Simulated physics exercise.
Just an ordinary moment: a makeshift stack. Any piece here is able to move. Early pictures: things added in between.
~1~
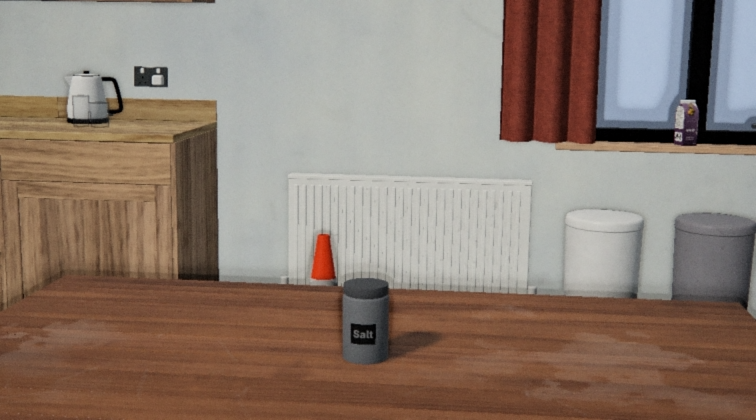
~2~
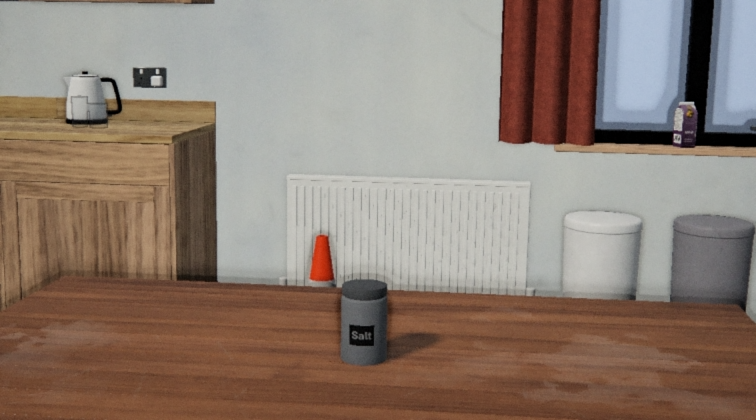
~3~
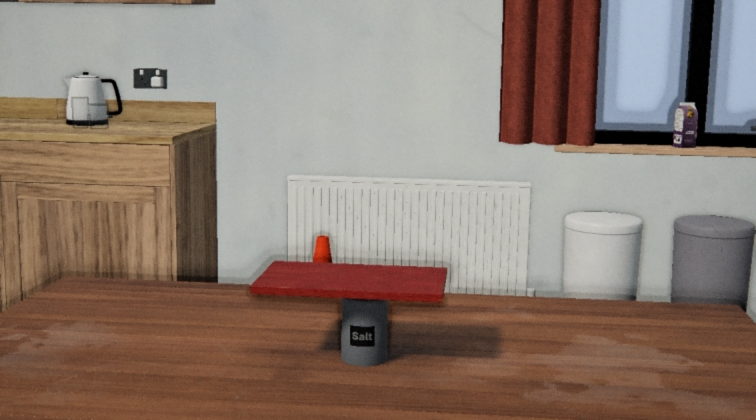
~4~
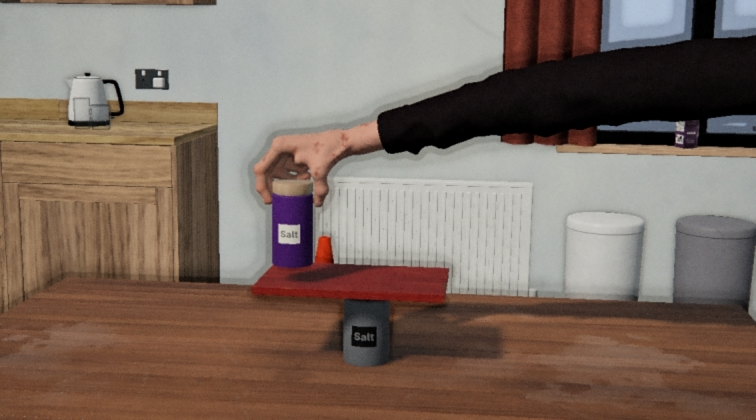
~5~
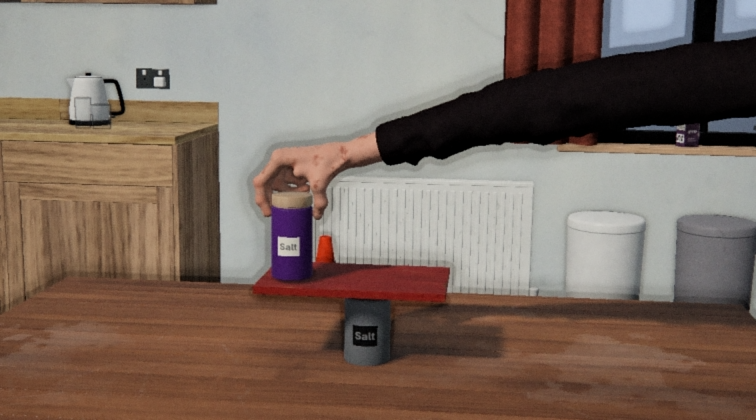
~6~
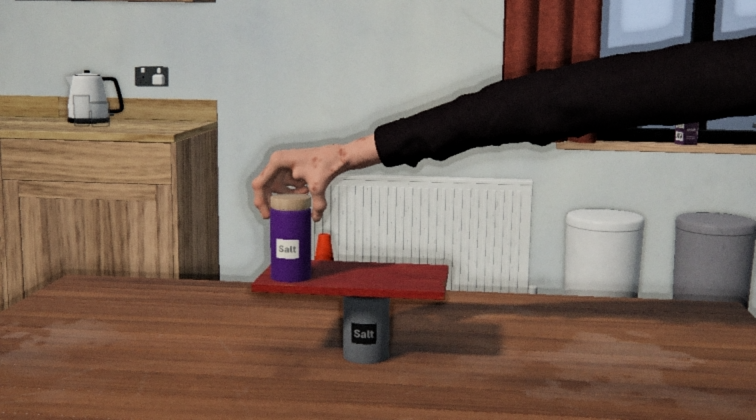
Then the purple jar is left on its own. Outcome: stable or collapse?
It is going to fail to remain upright.
Then, 0.30 s past the last view, purple jar now fallen; red board rocked 49° from its first pose.
Then, 0.60 s past the last view, red board now fallen.
Then, 0.80 s past the last view, things are still on the move.
Finally, fallen, red board and purple jar; grey jar still in place. The stack loses its balance.
